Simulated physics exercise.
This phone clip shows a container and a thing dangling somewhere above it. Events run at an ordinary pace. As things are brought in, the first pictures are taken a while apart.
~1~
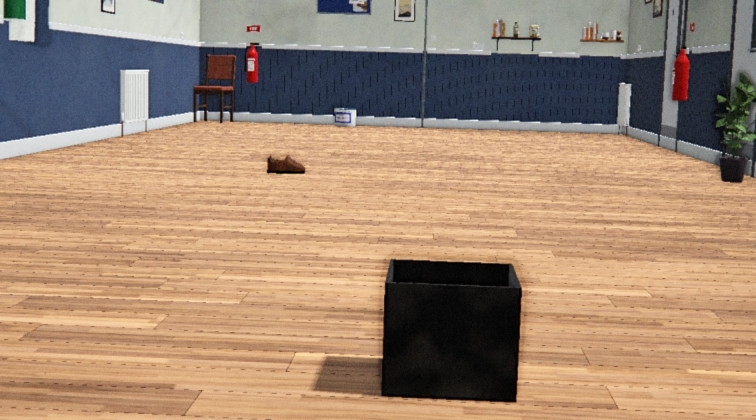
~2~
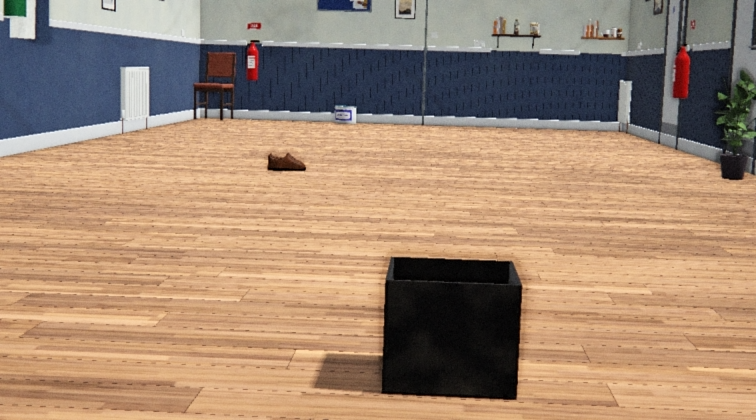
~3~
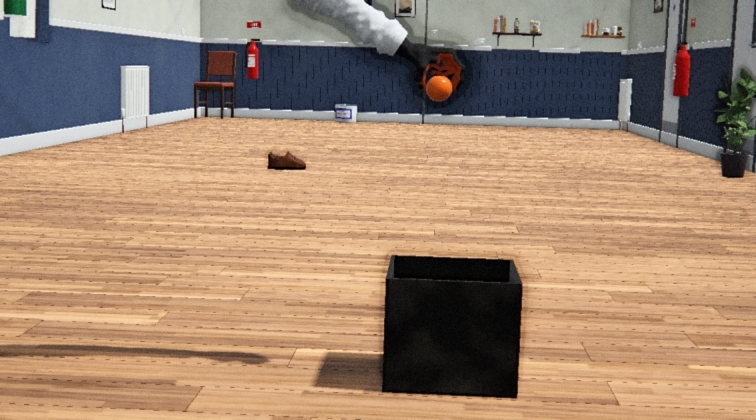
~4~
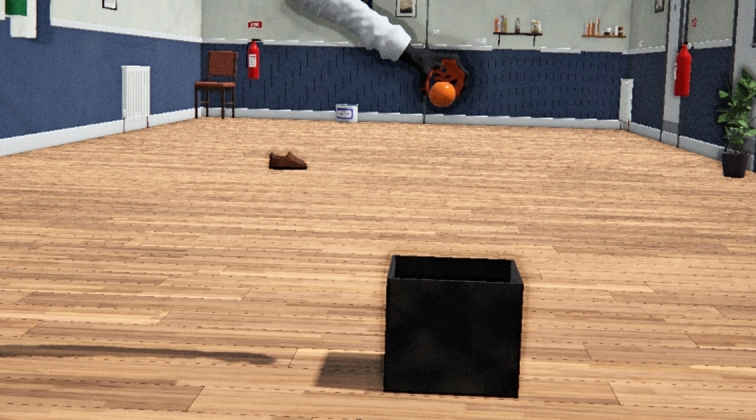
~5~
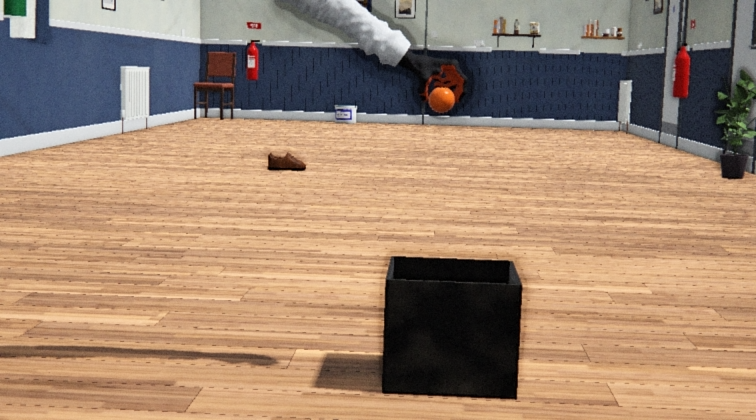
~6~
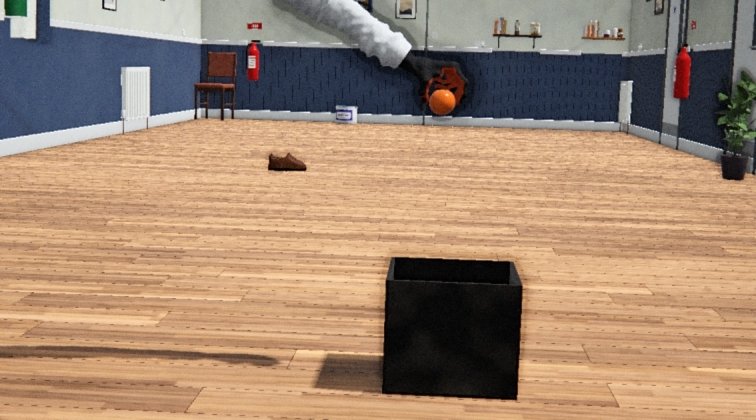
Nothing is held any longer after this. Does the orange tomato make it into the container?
Yes, it goes in.
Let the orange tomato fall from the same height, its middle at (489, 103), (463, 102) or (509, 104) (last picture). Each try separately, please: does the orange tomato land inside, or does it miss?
Trial 1: It finishes in the opening. Trial 2: It finishes in the opening. Trial 3: It finishes in the opening.
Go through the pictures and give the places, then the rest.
In the first frame, basket (450, 327).
In the second frame, basket (450, 324).
In the third frame, still on the way; orange tomato (439, 88); basket (451, 323).
In the fourth frame, still on the way; orange tomato (443, 94); basket (452, 322).
In the fifth frame, still on the way; orange tomato (442, 99); basket (451, 324).
In the sixth frame, in place, still held; orange tomato (442, 102); basket (451, 324).
Then, 0.22 s past the last view, orange tomato in the air near (440, 168).
Then, 0.36 s past the last view, orange tomato in the air near (434, 308).
Finally, the orange tomato lands inside, near (432, 362).
